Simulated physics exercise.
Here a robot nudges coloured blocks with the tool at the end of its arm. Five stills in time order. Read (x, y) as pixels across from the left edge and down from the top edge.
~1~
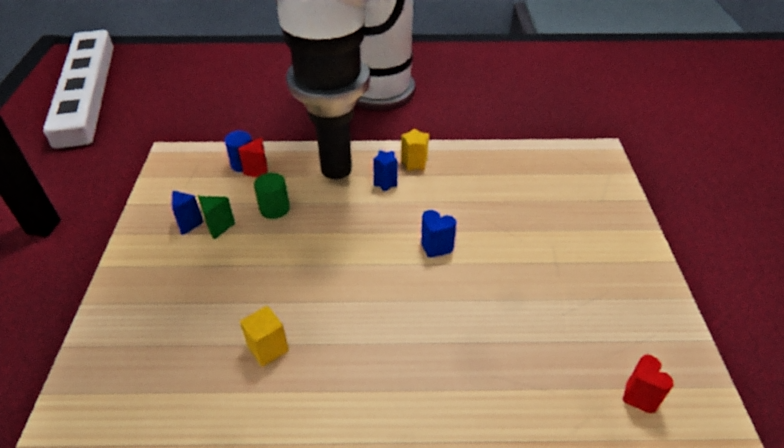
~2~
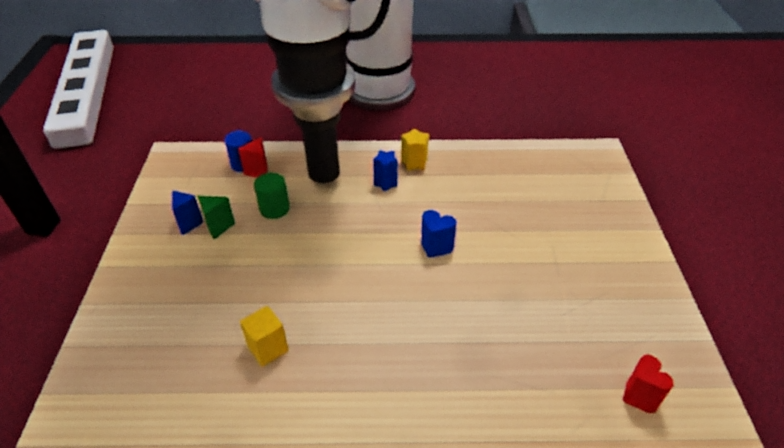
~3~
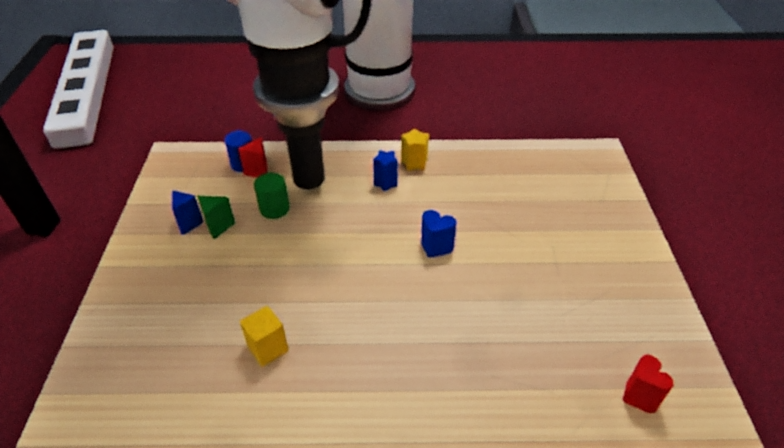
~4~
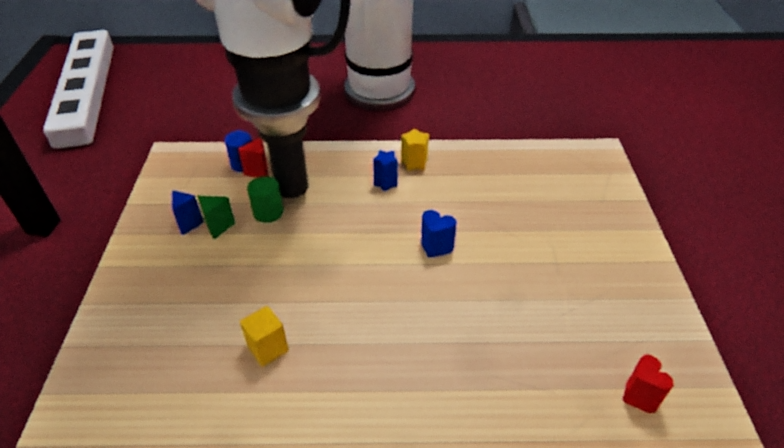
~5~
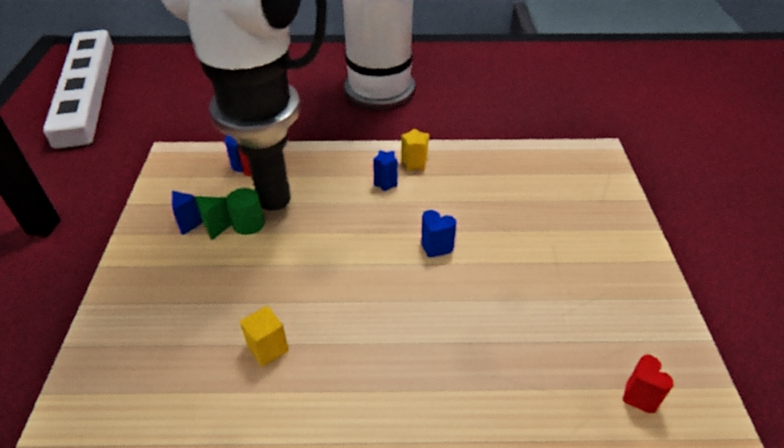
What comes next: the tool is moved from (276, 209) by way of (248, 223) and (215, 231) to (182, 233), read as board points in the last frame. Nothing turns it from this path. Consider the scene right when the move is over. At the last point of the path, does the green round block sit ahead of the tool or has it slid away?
The tool moves past it.
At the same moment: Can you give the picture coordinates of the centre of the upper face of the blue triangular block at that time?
The spot you're after is about (160, 193) in the image.
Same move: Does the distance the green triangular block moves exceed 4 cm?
That would be a yes.
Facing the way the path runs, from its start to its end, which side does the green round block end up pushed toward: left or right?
It slides leftward.
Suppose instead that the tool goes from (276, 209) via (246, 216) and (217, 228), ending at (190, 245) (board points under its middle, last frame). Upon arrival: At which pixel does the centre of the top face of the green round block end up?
At roughly (187, 242).
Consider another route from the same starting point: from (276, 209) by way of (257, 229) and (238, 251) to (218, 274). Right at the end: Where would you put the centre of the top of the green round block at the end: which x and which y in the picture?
The centre of its top face lies at (177, 240).
On the path given first. One third of the way, tool (245, 213); blue triangular block (176, 197); green triangular block (198, 204); green round block (215, 216).
Two thirds of the way, tool (211, 222); blue triangular block (173, 197); green triangular block (177, 211), turned 45° anticlockwise; green round block (194, 230).
At the end, tool (178, 224); blue triangular block (160, 193), turned 20° clockwise; green triangular block (143, 217), turned 70° anticlockwise; green round block (191, 231); red triangular block still.
